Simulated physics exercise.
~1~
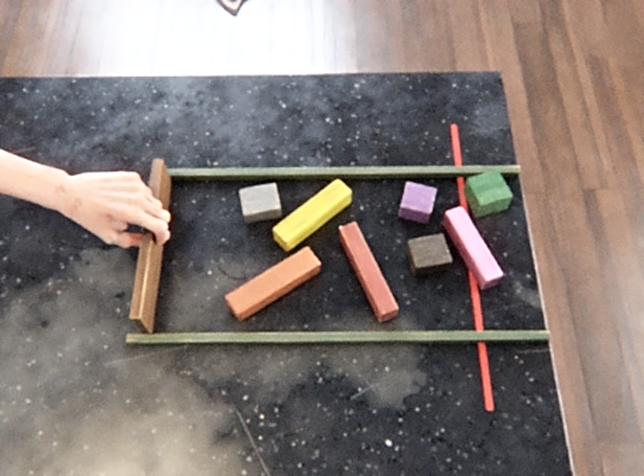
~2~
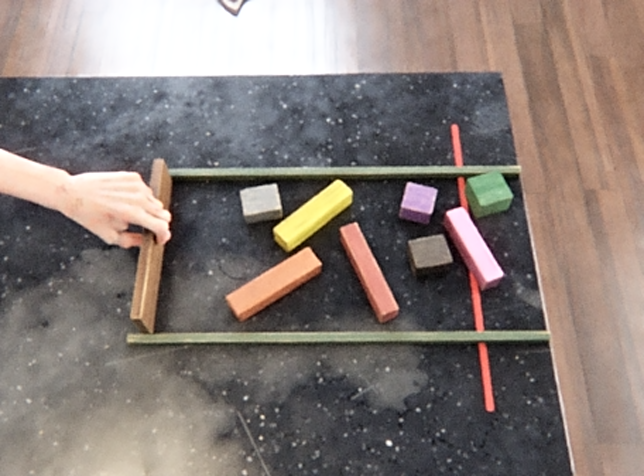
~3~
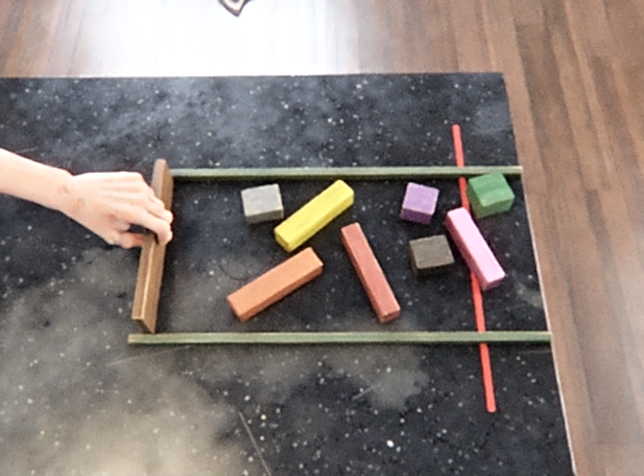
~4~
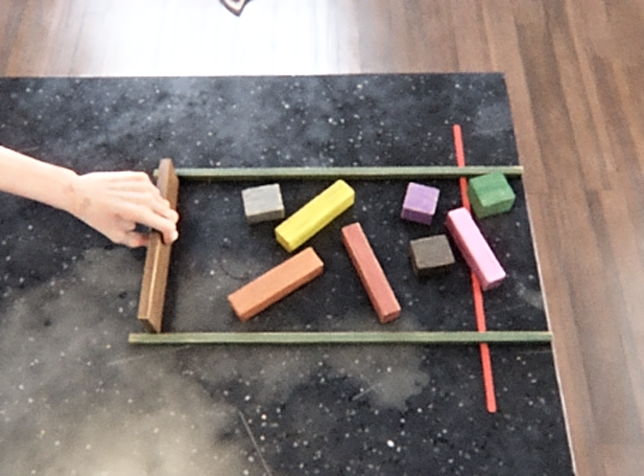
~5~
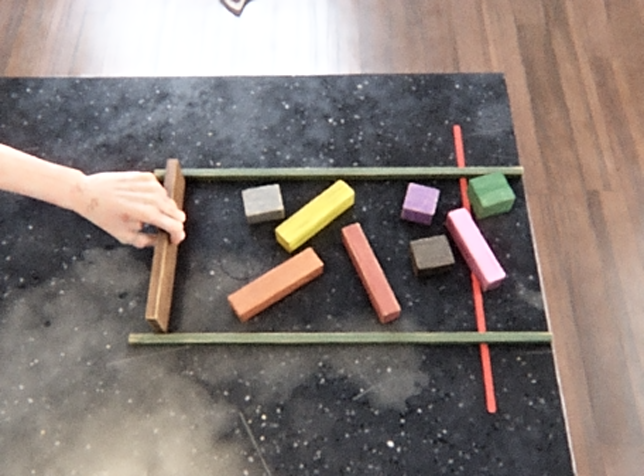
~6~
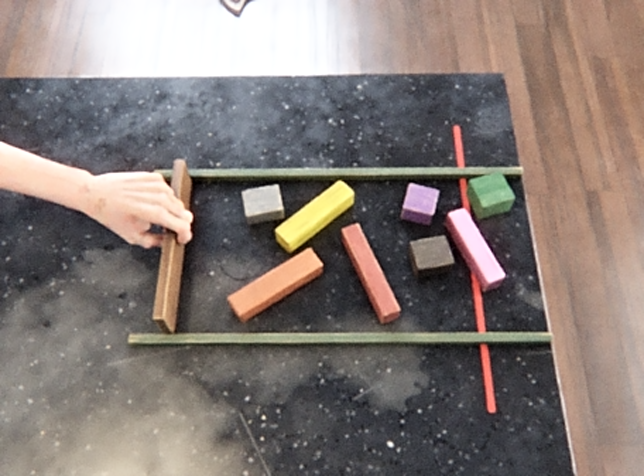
On a dark speckled tabletop, a hand slides an upright wooden board slightly right toward scattered blocks.
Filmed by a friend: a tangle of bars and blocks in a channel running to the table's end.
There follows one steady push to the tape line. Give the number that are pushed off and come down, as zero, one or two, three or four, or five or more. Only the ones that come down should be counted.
The ones that fall? Three or four of them, I think.
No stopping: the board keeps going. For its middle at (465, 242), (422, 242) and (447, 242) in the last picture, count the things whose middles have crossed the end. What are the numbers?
Per position: 4 / 1 / 2.
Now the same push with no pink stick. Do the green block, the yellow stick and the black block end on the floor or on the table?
Taking them one by one, the green block drops away, the yellow stick holds its spot and the black block drops away.
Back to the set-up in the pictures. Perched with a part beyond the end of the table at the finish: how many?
Looks like 2 of them.
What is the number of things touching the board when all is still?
The number is 3.
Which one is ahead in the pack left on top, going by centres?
The red bar is foremost.
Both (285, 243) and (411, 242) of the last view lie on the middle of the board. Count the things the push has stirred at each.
Respectively 4 and 8.
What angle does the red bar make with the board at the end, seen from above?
Some 20 degrees.
Soon after, none off yet; green block at rest near (489, 196); pink stick at rest near (474, 249); black block at rest near (431, 257).
After that, none off yet; green block at rest near (489, 196); pink stick at rest near (477, 249); black block displaced a little near (449, 264).
And then, none off yet; green block tilting a little near (542, 186); pink stick displaced about its own width near (524, 242); black block displaced well along near (516, 280).
In the end, the number that fall off is three or four; gone, purple block, black block, pink stick and green block.
